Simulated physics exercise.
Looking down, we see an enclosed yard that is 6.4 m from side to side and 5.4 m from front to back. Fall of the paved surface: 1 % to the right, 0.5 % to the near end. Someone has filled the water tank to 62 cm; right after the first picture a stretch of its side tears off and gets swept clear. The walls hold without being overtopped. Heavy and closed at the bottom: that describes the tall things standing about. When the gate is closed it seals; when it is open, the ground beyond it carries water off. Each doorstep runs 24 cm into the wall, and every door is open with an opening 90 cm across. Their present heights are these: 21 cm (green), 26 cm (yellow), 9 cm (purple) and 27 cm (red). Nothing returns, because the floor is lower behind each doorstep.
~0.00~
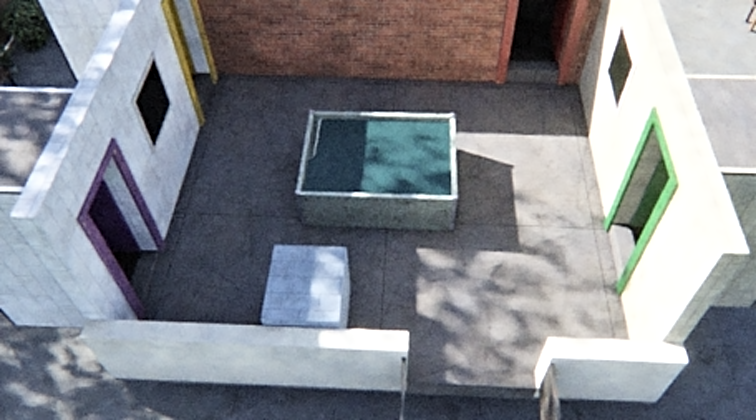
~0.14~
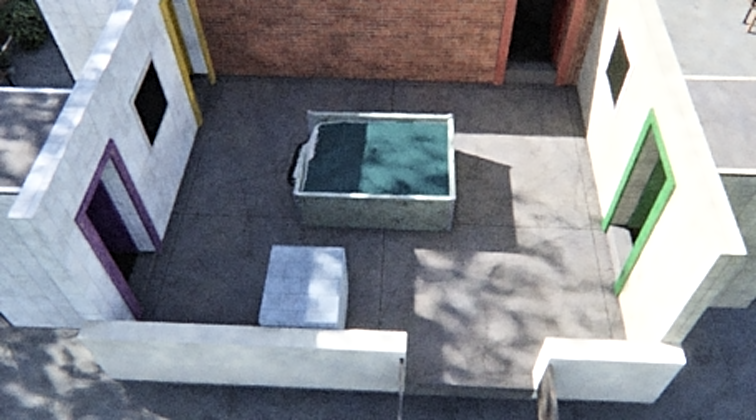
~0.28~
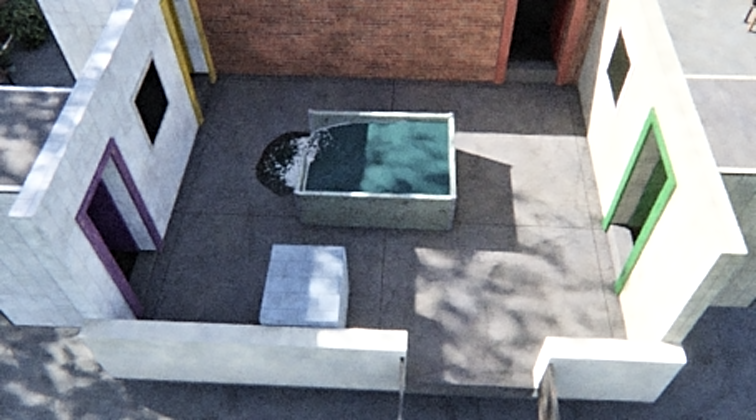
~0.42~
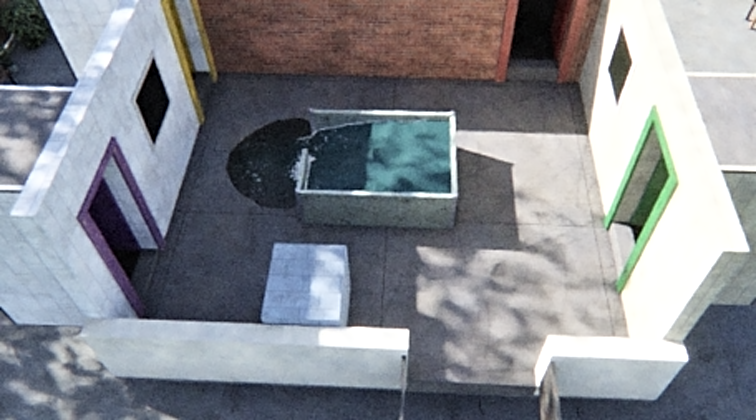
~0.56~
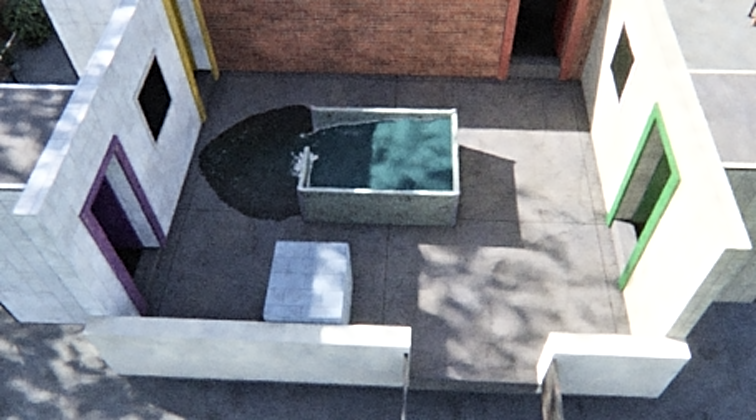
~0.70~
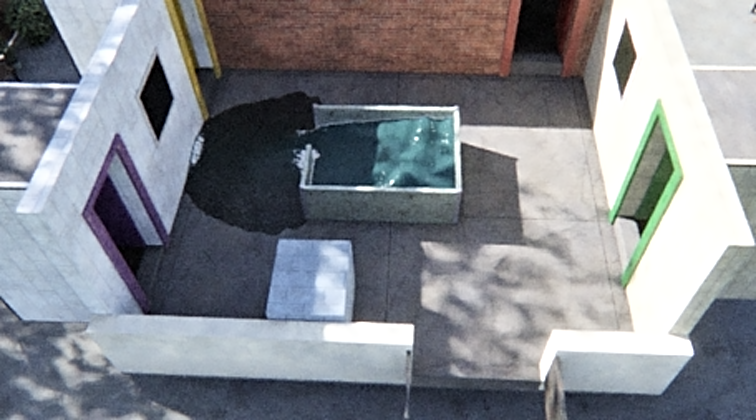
The clip opens on a walled yard seen from above, with still green water in a rectangular tank and a pale block nearby. The tank's left side breaks open, and water pours through the gap, spreading a dark, widening patch across the paving toward the left wall.
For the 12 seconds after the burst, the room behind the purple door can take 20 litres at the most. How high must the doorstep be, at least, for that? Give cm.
About 7.5 cm.
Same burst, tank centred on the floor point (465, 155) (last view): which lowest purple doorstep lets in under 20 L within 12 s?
Then close to 11.5 cm.
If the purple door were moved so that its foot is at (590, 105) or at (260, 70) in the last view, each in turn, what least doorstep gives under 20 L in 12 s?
8.5 and 19 cm.
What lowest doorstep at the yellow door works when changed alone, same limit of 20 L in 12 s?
For yellow: Close to 19 cm.
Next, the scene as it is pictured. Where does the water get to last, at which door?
Answer: Green.
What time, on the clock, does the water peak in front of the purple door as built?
It peaks around 8.5 s.
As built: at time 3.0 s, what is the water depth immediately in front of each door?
Door by door, in centimetres - green 0, yellow 23, purple 7, red 0.
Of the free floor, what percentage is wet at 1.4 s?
Some 20 per cent is wet.
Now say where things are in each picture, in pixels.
The first picture shows still water, 62 cm deep, in the water tank at (379, 156); the purple door at (128, 238) is dry.
In the second picture, the front is at (294, 181), 0.2 m from the gap at (312, 156); 0.1 m2 of floor is wet, 62 cm left at the back.
In the third picture, the gap is at (312, 155), the front 0.8 m out at (262, 170); the back of the water tank holds 62 cm.
In the fourth picture, the front is at (233, 168), 1.3 m from the gap at (314, 155); 1.6 m2 of floor is wet, 62 cm left at the back.
In the fifth picture, water pours out at (315, 152) and has run 1.7 m, to (205, 165); about 4 cm deep outside, 62 cm at the back.
In the sixth picture, water pours out at (318, 150) and has run 2.0 m, to (204, 125); about 4 cm deep outside, 58 cm at the back; the purple door at (133, 233), 3.0 m from the gap, is still 1.3 m from the nearest water.
After 1.4 s water covers 20 % of the floor, deepest (30 cm) near (308, 152); it has not reached the purple door.
After 3.0 s water covers 35 % of the floor, deepest (26 cm) near (219, 74); 7 cm at the purple door, 0 litres in over its 9 cm doorstep.
After 12.0 s water covers 95 % of the floor, deepest (12 cm) near (633, 353); 8 cm at the purple door, 9 litres in over its 9 cm doorstep.
At the purple door as built, the water arrived by 1.5 s and peaked near 12 cm at 8.6 s.
With a doorstep of 6.5 cm, 33 litres would have come in within the 12 s; with 9 cm, 9 litres. So under 20 litres takes about 7.5 cm.
